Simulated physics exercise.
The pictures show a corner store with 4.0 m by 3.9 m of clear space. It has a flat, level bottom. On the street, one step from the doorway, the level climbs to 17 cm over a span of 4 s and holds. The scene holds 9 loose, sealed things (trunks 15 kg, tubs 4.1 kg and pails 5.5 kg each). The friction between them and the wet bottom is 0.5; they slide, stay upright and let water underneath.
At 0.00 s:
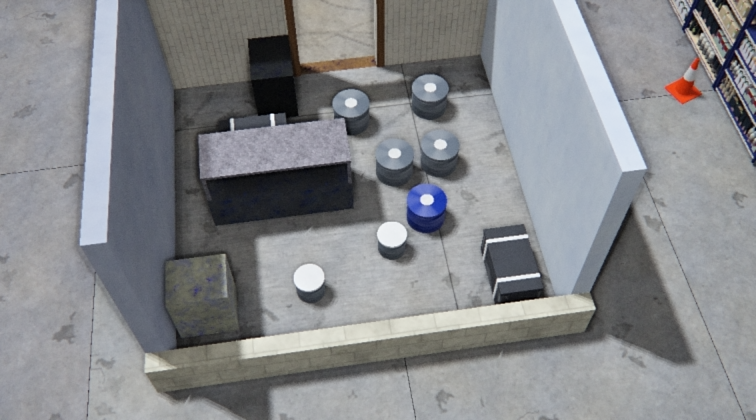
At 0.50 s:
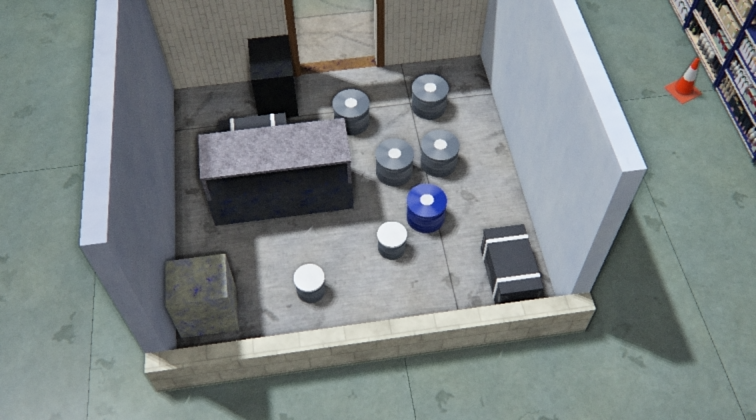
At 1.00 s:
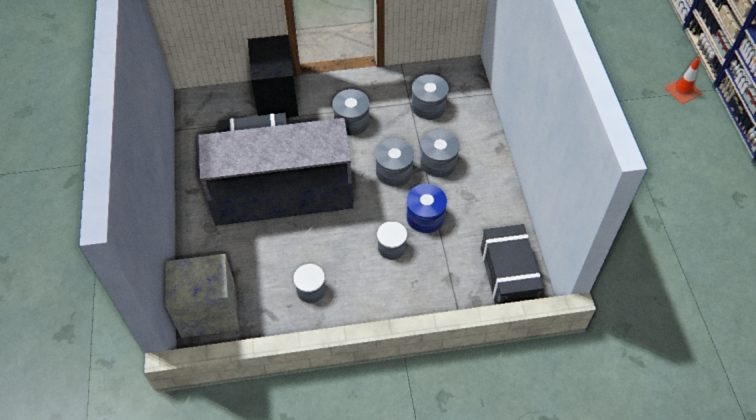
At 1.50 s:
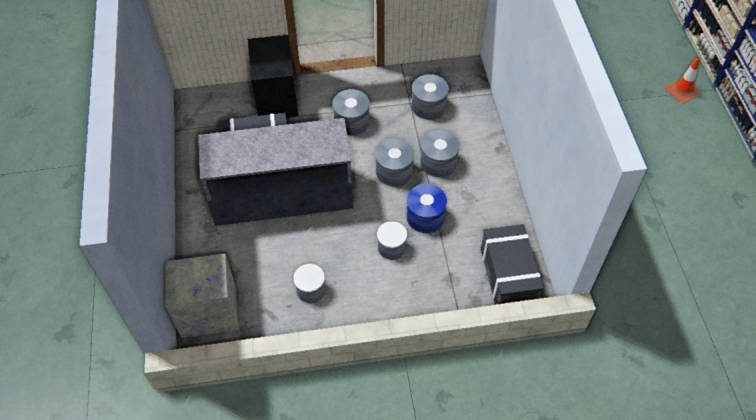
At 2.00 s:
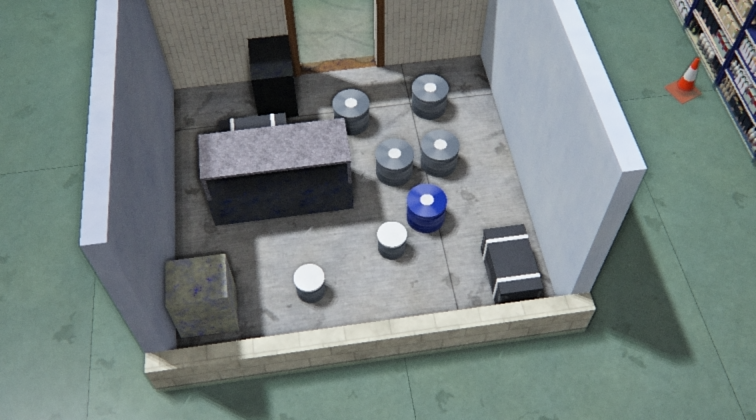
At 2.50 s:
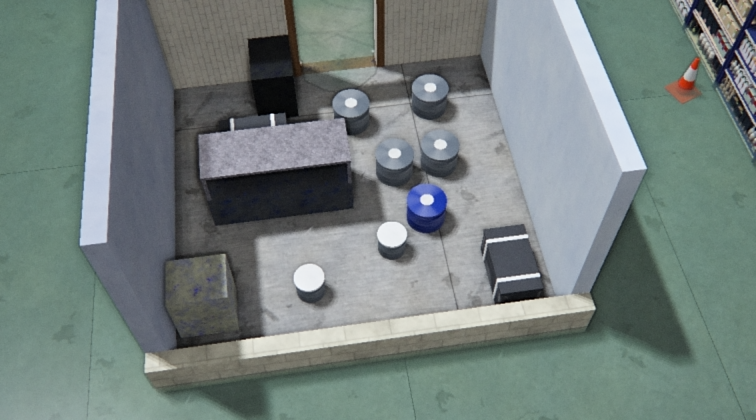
A small store room with pale walls and a grey floor stands open-topped, seen from high above its low front wall. A dark counter with a speckled grey top stands left, grey tubs, one blue tub and two white-topped pails sit centre and right, and an orange cone stands outside. Green water covers the grey ground outside and creeps over the doorway sill, while the objects and camera stay still.
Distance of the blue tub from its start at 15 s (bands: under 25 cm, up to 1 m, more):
More than 1 m.
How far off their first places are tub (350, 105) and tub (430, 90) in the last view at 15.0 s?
Shifts: 200 cm / 40 cm.
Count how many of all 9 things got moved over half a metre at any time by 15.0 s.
That makes 5.
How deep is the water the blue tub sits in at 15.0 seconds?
Around 10 cm.
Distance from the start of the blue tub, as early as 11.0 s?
By that time, close to 200 cm.
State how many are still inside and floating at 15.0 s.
It comes to 9 of them.
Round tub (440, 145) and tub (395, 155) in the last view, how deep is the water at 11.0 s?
Some 9 cm at the first, some 5 cm at the second.
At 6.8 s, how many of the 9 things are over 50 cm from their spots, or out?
By that point, 4.
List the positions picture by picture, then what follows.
The first frame shows the blue tub at (427, 200), on the bottom; water covers 0.0 m2; 0 of 9 have shifted.
The second frame shows the blue tub at (427, 200) rests on the ground; 0.0 m2 under water; 0 of 9 have shifted.
The third frame shows the blue tub at (427, 200), on the bottom; water covers 0.0 m2; 0 of 9 have shifted.
The fourth frame shows the blue tub at (427, 200) rests on the ground; 0.0 m2 under water; 0 of 9 have shifted.
The fifth frame shows the blue tub at (427, 200) rests on the ground; 0.0 m2 under water; 0 of 9 have shifted.
The sixth frame shows the blue tub at (427, 200) rests on the ground; water covers 0.2 m2; 0 of 9 have shifted.
After 3.5 s the blue tub is near (427, 200), 0.0 m from its start, aground; 0 afloat.
After 6.8 s the blue tub is near (461, 279), 1.1 m from its start, aground; 2 afloat.
After 11.0 s the blue tub is near (268, 320), 2.2 m from its start, afloat; 7 afloat.
After 15.0 s the blue tub is near (262, 249), 1.9 m from its start, afloat; 9 afloat.
